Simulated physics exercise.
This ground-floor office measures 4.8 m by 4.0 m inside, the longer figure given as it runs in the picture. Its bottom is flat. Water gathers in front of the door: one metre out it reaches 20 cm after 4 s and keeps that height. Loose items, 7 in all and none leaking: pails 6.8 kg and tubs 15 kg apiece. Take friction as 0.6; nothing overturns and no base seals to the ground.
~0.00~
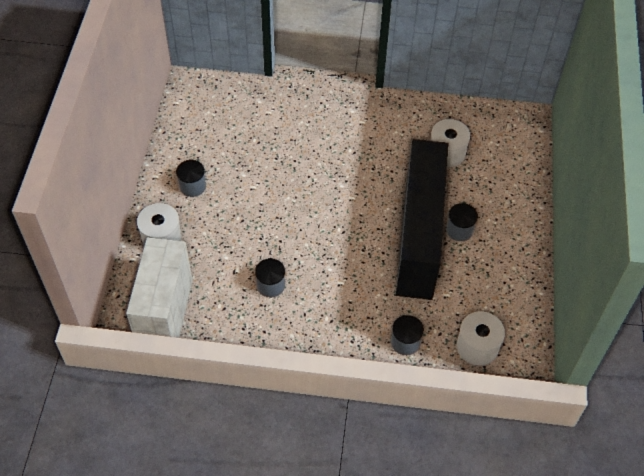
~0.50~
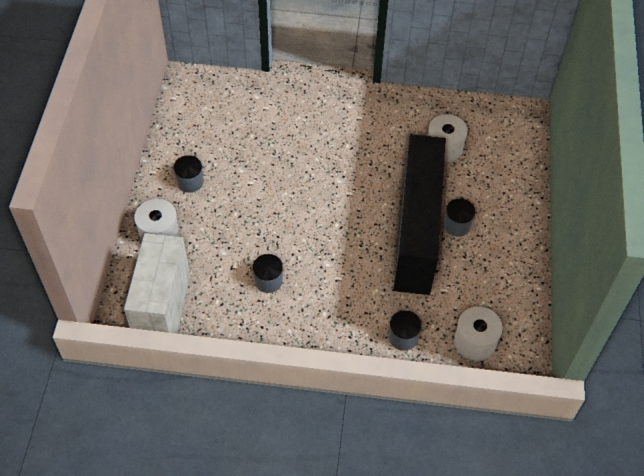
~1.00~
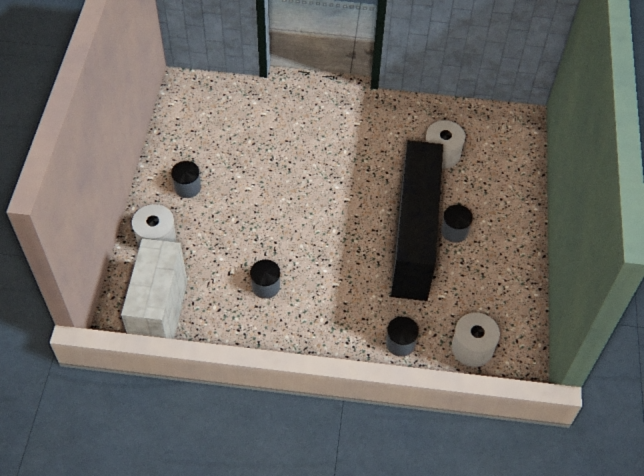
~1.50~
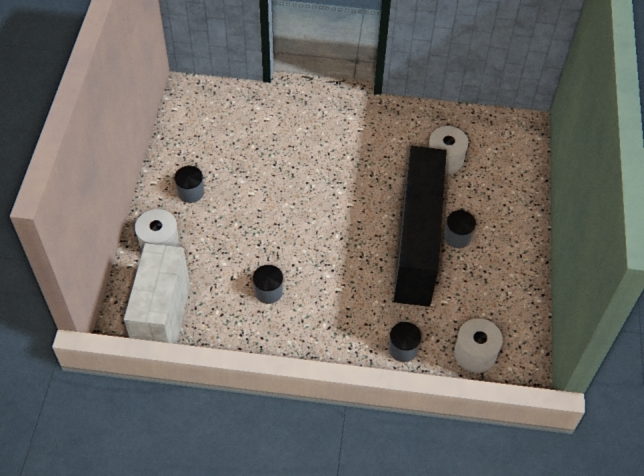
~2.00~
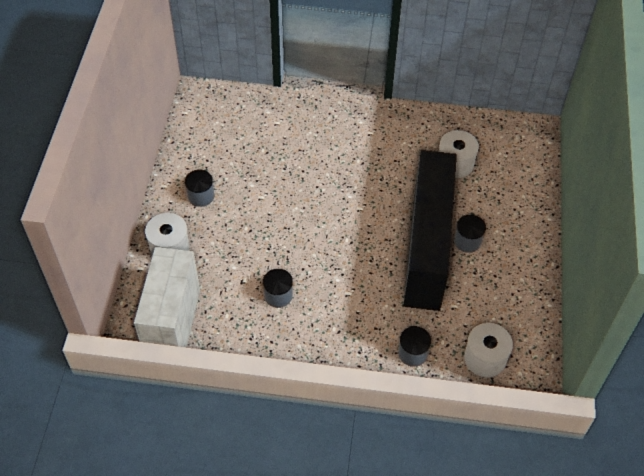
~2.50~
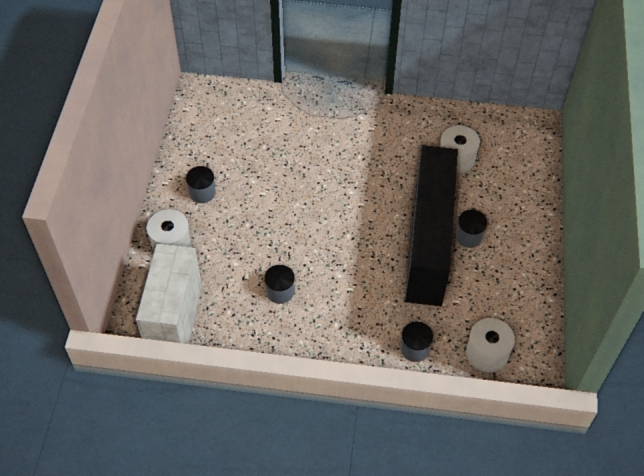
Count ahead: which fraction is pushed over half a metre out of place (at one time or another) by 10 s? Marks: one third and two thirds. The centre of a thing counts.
Share: Not even a third.
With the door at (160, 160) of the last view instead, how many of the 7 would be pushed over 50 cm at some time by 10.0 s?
Then 1.
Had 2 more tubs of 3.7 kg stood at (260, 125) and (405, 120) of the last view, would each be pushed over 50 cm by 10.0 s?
In turn: More, less.
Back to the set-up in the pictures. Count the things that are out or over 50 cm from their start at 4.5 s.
0 of them.
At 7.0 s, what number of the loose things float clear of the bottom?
0 of them.
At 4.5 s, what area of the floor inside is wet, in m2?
Some 7.0 m2.
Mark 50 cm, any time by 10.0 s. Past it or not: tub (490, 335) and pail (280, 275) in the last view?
In turn: Under, past it.
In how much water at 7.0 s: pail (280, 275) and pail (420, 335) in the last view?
About 4 and 4 cm.
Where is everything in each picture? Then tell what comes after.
In the first frame, a pail at (190, 171) rests on the ground; a pail at (408, 329) rests on the ground; water covers 0.0 m2; 0 of 7 have shifted.
In the second frame, a pail at (188, 166), on the bottom; a pail at (406, 324) rests on the ground; 0.0 m2 under water; 0 of 7 have shifted.
In the third frame, a pail at (185, 172), on the bottom; a pail at (403, 330), on the bottom; water covers 0.0 m2; 0 of 7 have shifted.
In the fourth frame, a pail at (188, 177), on the bottom; a pail at (406, 336) rests on the ground; 0.0 m2 under water; 0 of 7 have shifted.
In the fifth frame, a pail at (199, 181), on the bottom; a pail at (416, 340), on the bottom; water covers 0.0 m2; 0 of 7 have shifted.
In the sixth frame, a pail at (200, 177) rests on the ground; a pail at (418, 335) rests on the ground; water covers 0.5 m2; 0 of 7 have shifted.
After 3.5 s 0 of 7 are over 50 cm from their spots; 0 afloat.
After 4.5 s 0 of 7 are over 50 cm from their spots; 0 afloat.
After 7.0 s 0 of 7 are over 50 cm from their spots; 0 afloat.
After 10.0 s 1 of 7 are over 50 cm from their spots, and 1 have been at some point; 3 afloat.
